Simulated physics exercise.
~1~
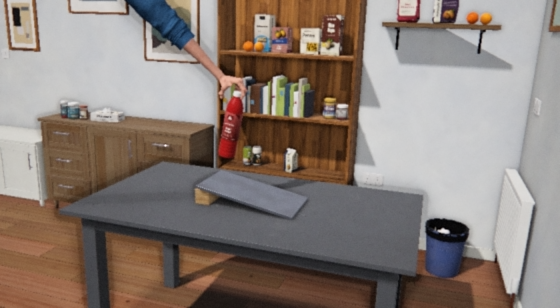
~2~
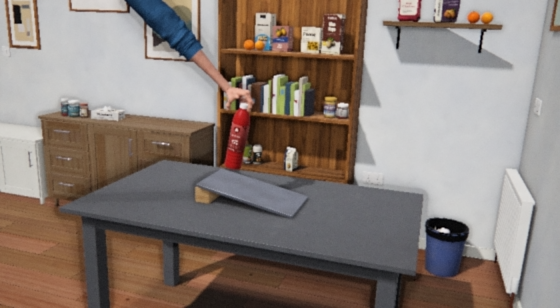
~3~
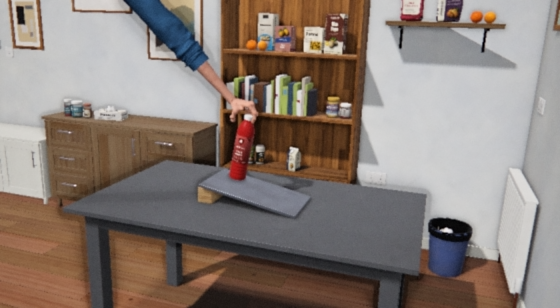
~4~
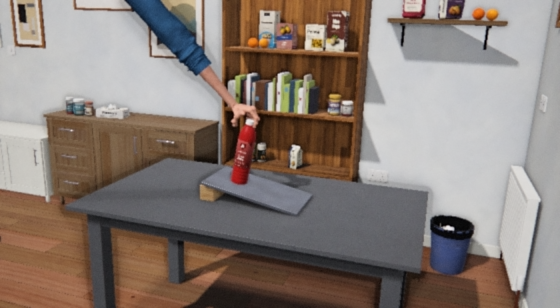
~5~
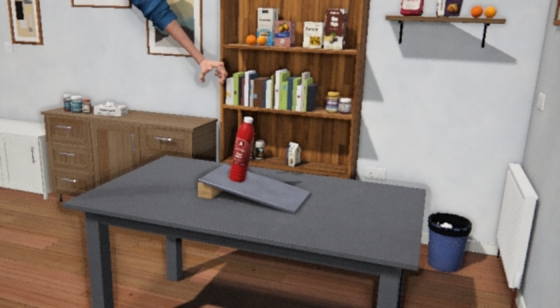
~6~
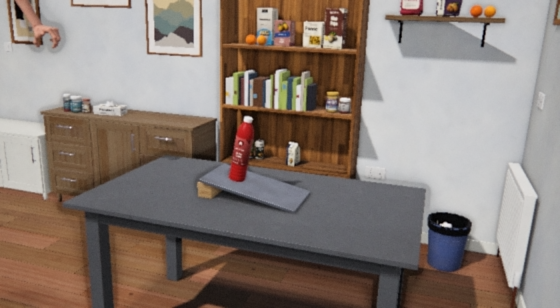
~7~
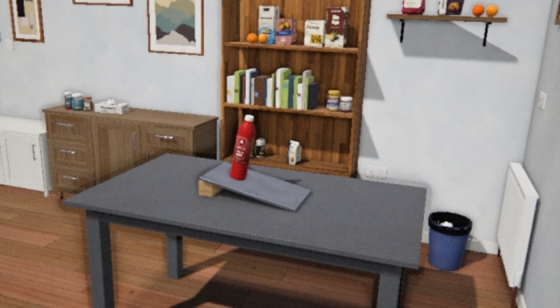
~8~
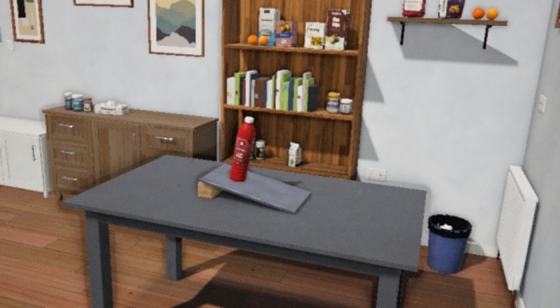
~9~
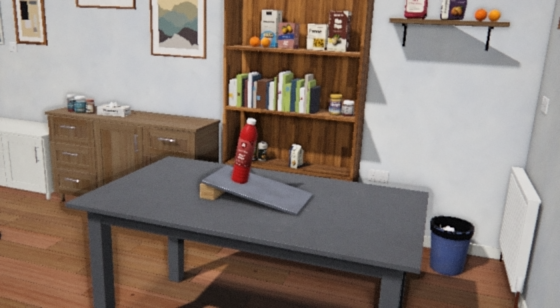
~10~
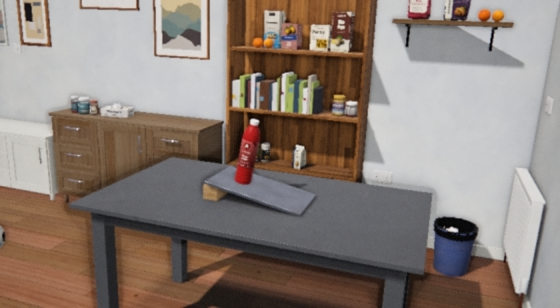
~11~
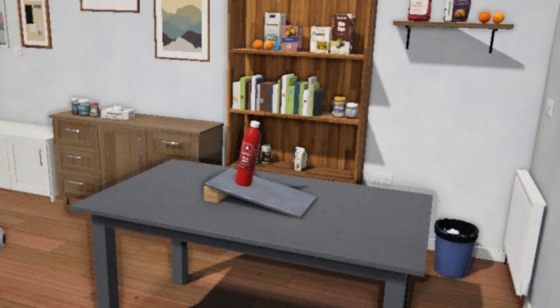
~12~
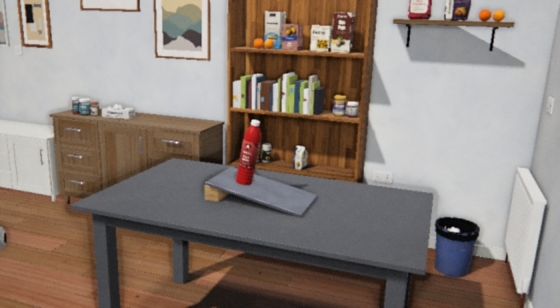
An arm in a blue sleeve reaches from the upper left over a dark grey table, seen from slightly above by a gently swaying camera in a pale-walled room. On the table, a grey board slopes down to the right from a small wooden block, with a wooden bookcase behind, drawers at left and a blue bin at right. The hand lowers a red bottle onto the raised part of the board and holds it briefly. It then lets go and withdraws to the left, out of view. The bottle stays put, leaning slightly on the still board.
